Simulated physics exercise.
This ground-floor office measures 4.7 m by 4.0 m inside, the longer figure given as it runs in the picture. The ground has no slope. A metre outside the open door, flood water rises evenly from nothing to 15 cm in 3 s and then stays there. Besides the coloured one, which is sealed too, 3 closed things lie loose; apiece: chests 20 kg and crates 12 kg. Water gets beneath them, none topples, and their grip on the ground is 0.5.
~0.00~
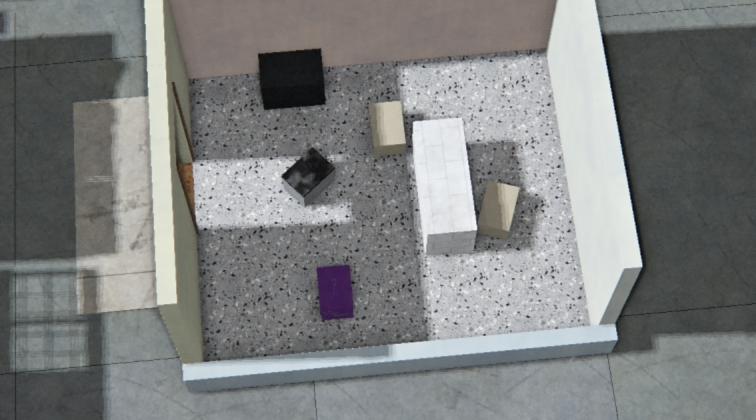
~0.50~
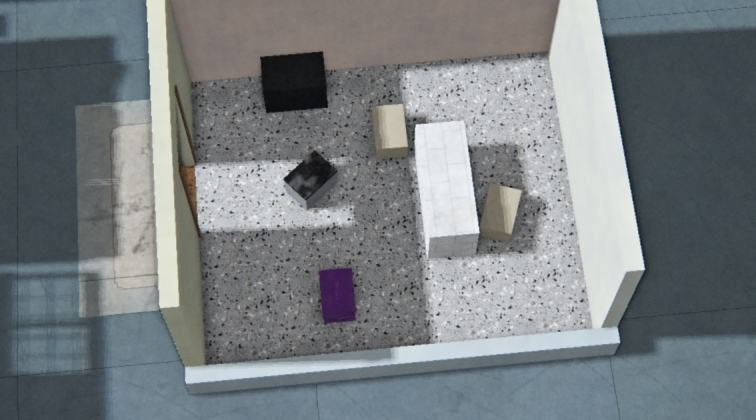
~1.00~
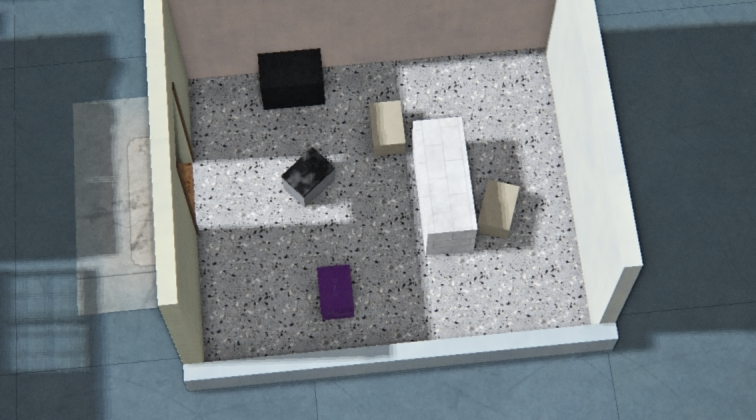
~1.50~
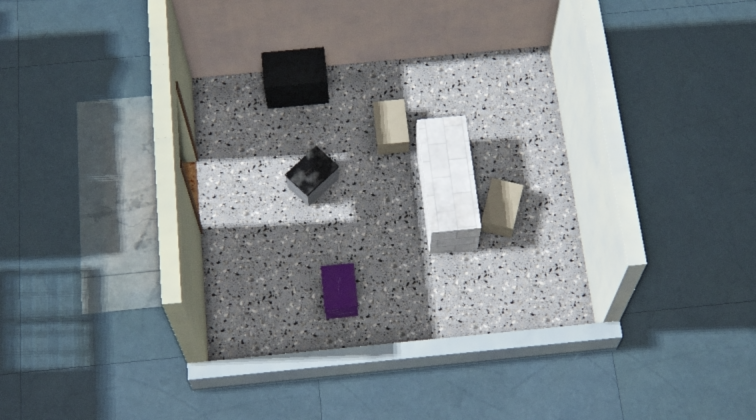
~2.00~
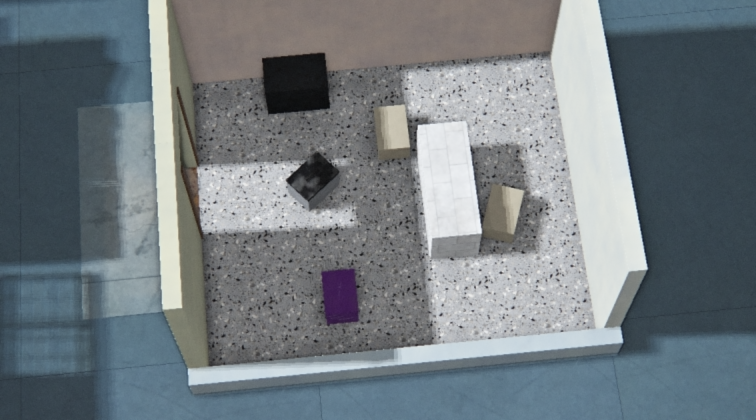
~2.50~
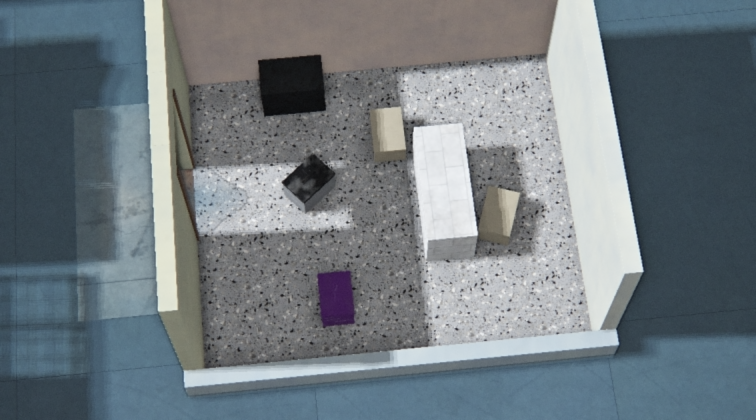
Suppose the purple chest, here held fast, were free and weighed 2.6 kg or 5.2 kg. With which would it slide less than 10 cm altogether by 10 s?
For it, neither load is enough.
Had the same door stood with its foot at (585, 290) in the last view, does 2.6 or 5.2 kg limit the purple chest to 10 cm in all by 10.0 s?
In that case neither weight holds it.
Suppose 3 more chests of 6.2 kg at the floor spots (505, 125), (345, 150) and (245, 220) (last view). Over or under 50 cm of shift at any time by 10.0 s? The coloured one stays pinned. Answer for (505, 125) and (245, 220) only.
In that order: Under, over.
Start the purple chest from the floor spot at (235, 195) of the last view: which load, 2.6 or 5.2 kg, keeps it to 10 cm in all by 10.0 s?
Neither holds.
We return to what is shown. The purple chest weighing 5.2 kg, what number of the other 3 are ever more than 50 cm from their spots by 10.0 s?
That makes 0.
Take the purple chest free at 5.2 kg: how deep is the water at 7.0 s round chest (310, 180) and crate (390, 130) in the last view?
About 5 and 3 cm.
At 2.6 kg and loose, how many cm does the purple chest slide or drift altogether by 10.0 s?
About 250 cm.
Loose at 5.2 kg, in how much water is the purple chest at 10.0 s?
Roughly 5 cm.
After 3.5 s the purple chest would be 0 cm from its start with 2.6 kg and 0 cm from its start with 5.2 kg; 0 cm of water round it then.
After 4.5 s the purple chest would be 4 cm from its start with 2.6 kg and 0 cm from its start with 5.2 kg; 1 cm of water round it then.
After 7.0 s the purple chest would be 74 cm from its start with 2.6 kg and 57 cm from its start with 5.2 kg; 3 cm of water round it then.
After 10.0 s the purple chest would be 231 cm from its start with 2.6 kg and 169 cm from its start with 5.2 kg; 5 cm of water round it then.
